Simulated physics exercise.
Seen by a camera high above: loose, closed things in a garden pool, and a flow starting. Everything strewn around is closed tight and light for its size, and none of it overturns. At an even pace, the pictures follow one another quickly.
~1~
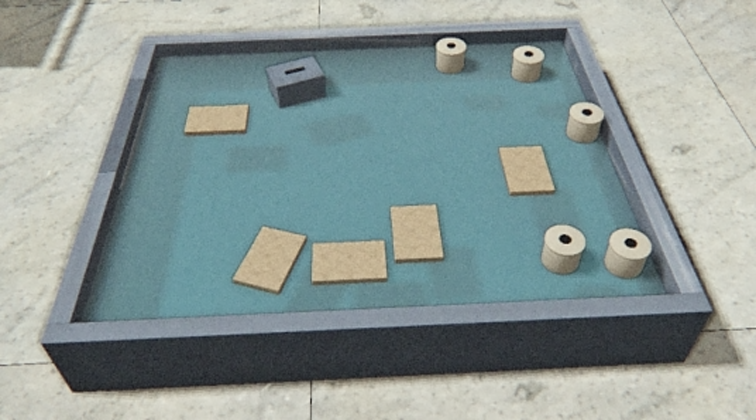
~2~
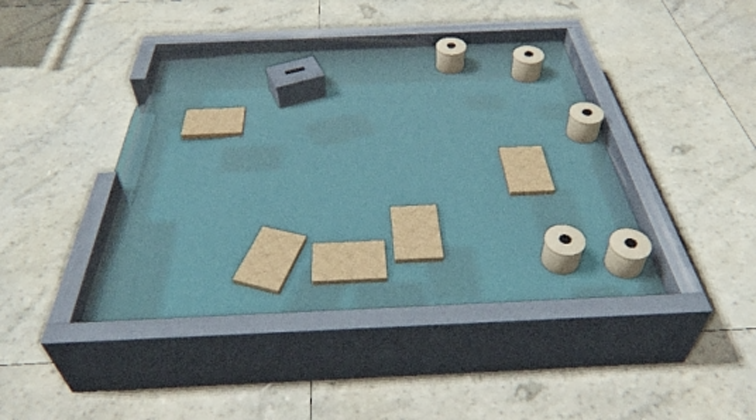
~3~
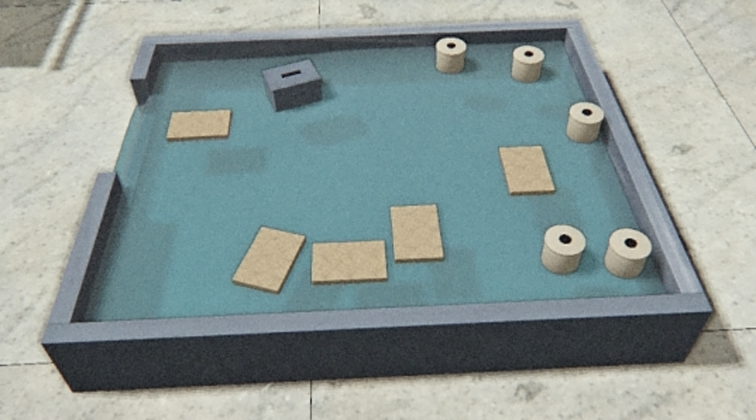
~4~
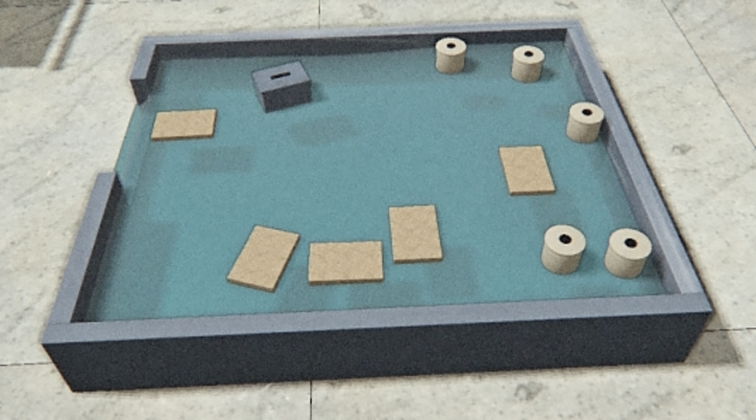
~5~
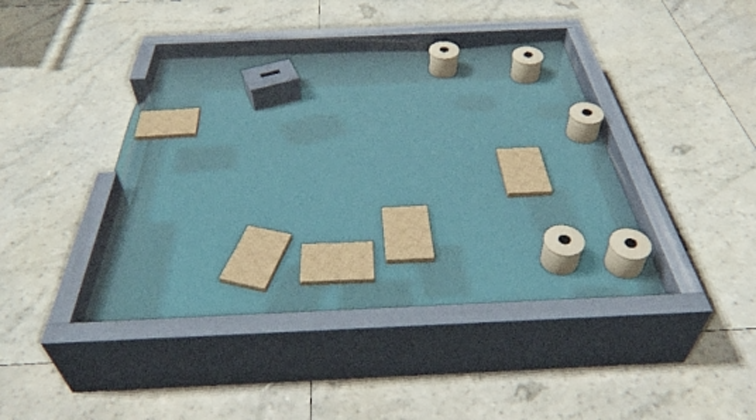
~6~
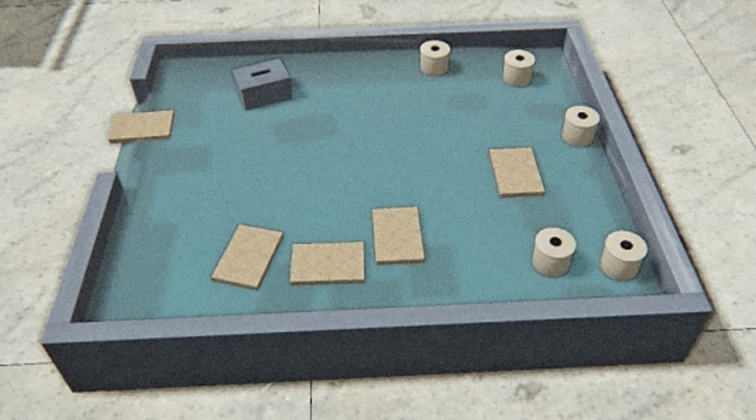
We see tan slabs, pale cylinders and a dark slotted box floating in a walled pool; a section of the left wall disappears, then the upper-left slab drifts left into the gap, followed by smaller leftward shifts among the others.
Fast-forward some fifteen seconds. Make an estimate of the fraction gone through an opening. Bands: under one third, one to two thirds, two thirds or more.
Under one third.
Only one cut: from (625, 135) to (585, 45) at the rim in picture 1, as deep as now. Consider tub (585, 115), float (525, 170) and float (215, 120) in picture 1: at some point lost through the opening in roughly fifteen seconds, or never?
Object by object: Drifts out, drifts out, never exits.
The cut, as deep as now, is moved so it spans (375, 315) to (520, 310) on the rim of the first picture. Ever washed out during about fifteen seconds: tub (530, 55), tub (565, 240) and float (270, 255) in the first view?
The first never exits, the second exits, the third exits.
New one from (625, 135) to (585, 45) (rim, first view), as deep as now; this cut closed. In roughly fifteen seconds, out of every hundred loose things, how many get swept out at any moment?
About 40 percent, I'd say.
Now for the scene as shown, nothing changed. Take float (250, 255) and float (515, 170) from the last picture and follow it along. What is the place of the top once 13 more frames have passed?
First near (192, 236), second near (492, 177).
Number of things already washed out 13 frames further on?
2 in all.
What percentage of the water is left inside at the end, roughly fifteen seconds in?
It comes to about 60 parts in a hundred.
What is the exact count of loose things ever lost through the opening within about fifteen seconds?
The total here is 3.
A moment on, 1 of 11 are out; 10 afloat.
Next, 2 of 11 are out; 9 afloat.
Later, 2 of 11 are out; 9 afloat.
In the end, 3 of 11 are out; 8 afloat.
